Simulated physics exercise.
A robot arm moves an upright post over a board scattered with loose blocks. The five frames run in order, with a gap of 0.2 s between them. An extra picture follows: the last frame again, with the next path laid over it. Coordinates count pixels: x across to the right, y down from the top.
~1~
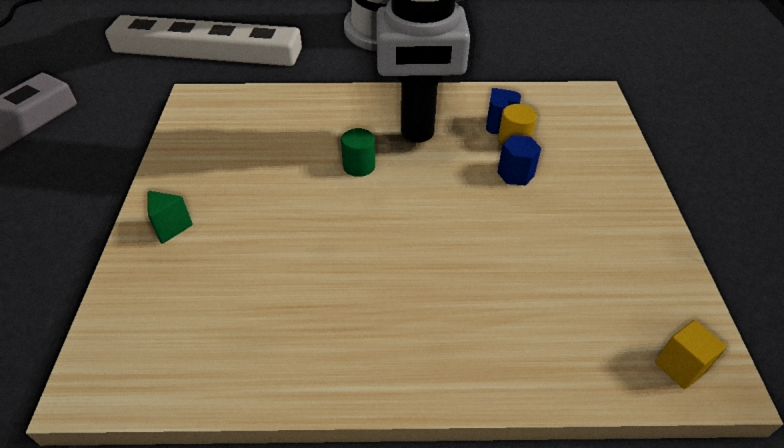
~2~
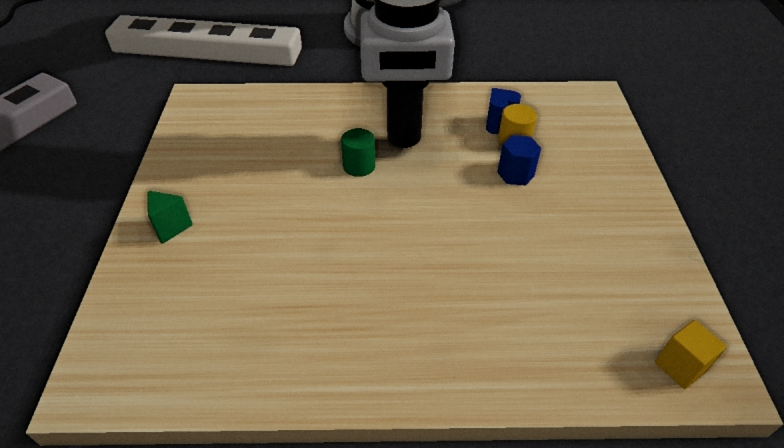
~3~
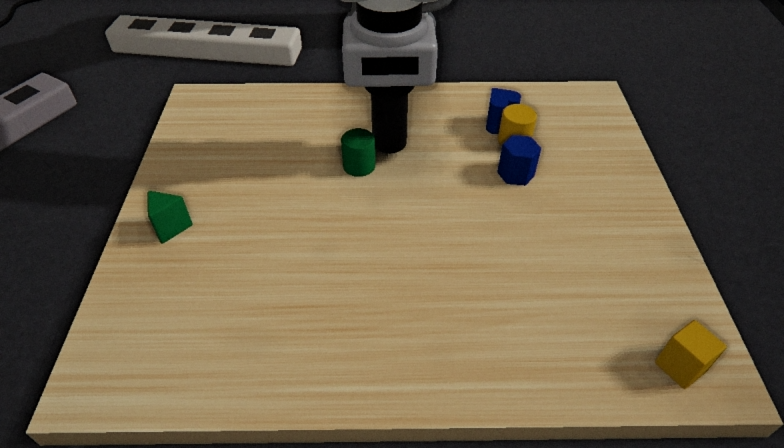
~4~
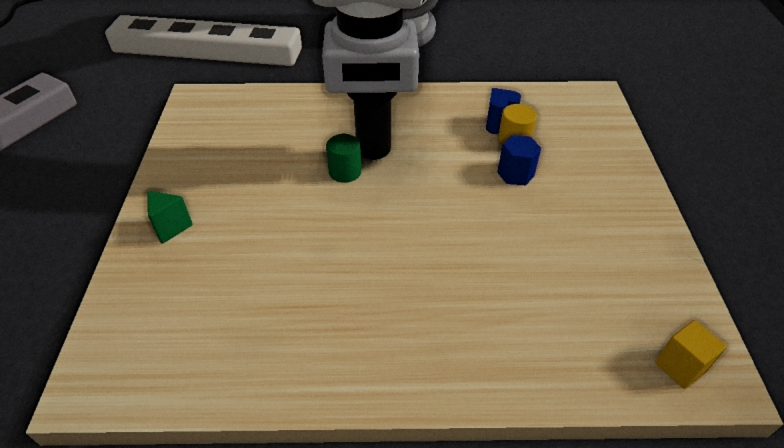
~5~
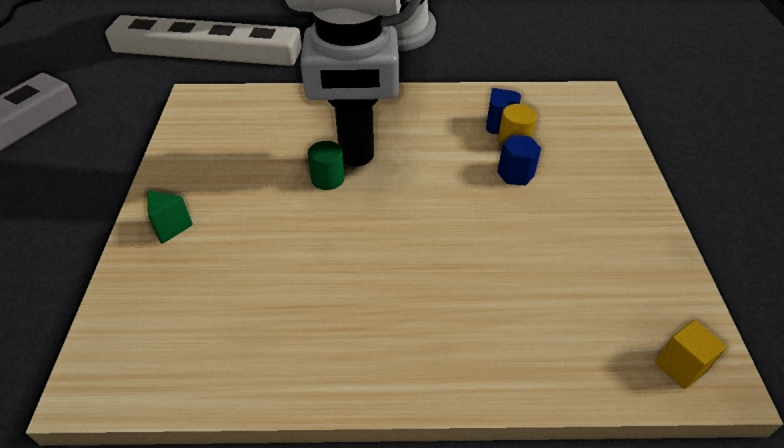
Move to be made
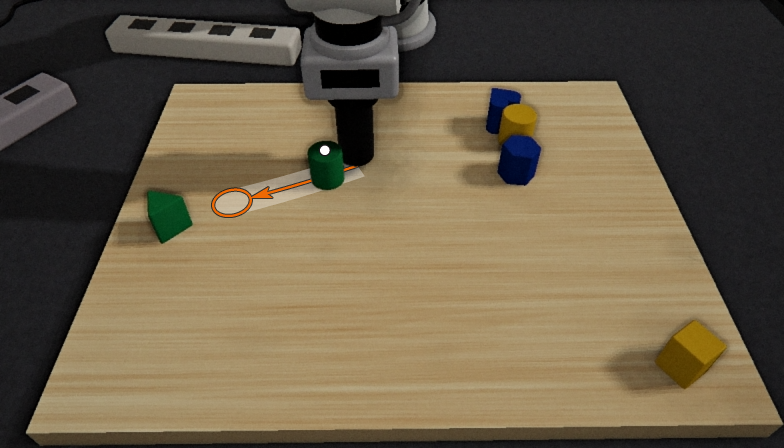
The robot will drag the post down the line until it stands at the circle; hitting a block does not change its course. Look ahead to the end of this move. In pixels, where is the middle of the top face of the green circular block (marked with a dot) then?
Its top middle: (224, 200).
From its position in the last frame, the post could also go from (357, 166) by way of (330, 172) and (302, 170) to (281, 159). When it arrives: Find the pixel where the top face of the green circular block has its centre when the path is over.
Expect it around (283, 164).
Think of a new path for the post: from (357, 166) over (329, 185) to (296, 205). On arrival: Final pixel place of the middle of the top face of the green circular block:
The centre of its top face lies at (254, 175).
The drawn path runs from (357, 166) by way of (318, 179) and (276, 191) to (232, 203); the dot is on the green circular block.
On the path given first. One third of the way, post (317, 169); green circular block (285, 167).
Two thirds of the way, post (274, 182); green circular block (248, 186).
At the end, post (229, 193); green three-sided block not moved; green circular block (224, 200).
